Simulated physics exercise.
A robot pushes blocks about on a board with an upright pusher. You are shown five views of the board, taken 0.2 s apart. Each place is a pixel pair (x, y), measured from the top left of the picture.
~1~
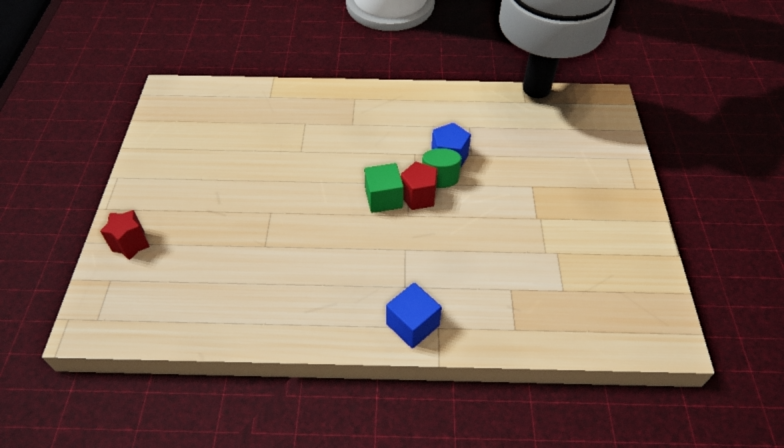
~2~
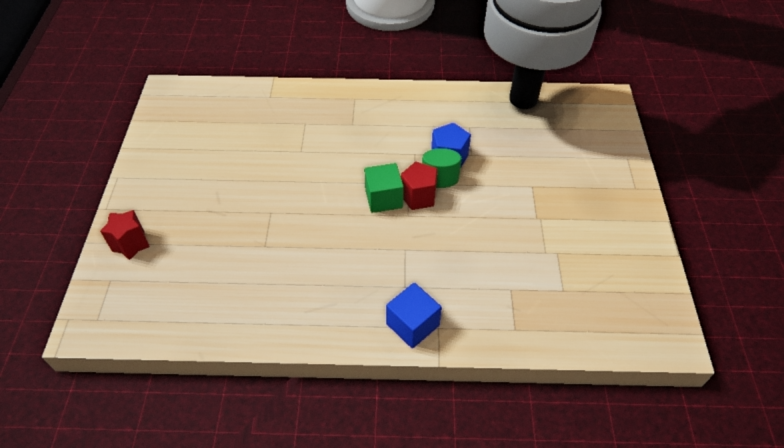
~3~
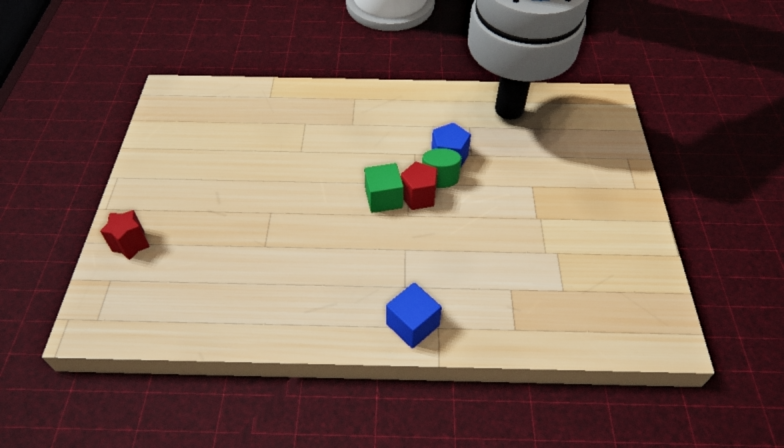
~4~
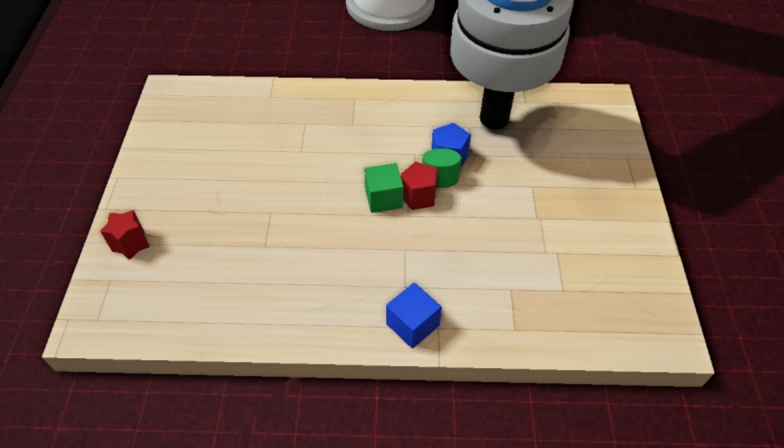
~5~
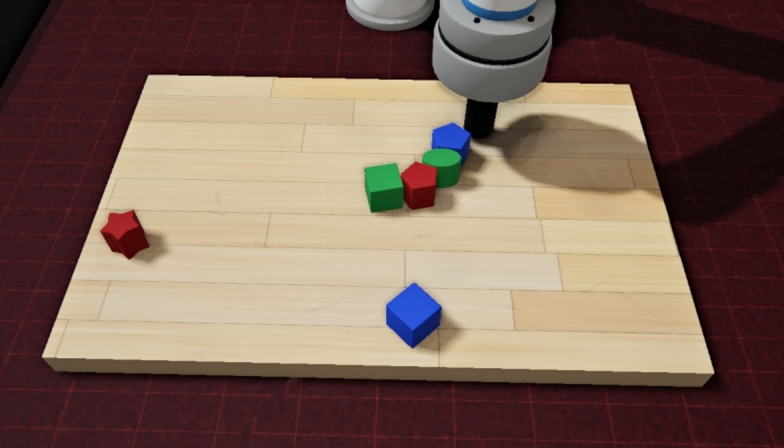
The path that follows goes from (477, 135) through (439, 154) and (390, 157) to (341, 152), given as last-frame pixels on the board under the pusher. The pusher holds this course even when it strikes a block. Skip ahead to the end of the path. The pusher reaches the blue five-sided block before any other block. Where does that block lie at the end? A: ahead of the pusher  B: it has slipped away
The one that fits is B, it has slipped away.
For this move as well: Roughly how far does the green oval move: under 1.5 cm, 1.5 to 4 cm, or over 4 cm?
It shifts by 1.5 to 4 cm.
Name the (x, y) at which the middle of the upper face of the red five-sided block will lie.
My estimate: (416, 190).
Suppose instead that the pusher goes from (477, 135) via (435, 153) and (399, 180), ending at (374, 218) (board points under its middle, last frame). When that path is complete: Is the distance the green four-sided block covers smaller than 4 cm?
No
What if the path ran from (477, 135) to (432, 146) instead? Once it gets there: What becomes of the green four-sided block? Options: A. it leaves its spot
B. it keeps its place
I choose B.
What follows on the original path. One third of the way, pusher at (439, 149); green four-sided block at (381, 178); red five-sided block at (416, 189), turned 30° clockwise; green oval at (444, 174); blue five-sided block at (426, 154), turned 30° anticlockwise.
Two thirds of the way, pusher at (388, 152); green four-sided block at (381, 178); red five-sided block at (416, 190), turned 30° clockwise; green oval at (445, 175); blue five-sided block at (416, 160), turned 45° anticlockwise.
At the end, pusher at (340, 147); green four-sided block at (381, 178); red five-sided block at (416, 190), turned 30° clockwise; green oval at (445, 175); blue five-sided block at (416, 160), turned 45° anticlockwise.
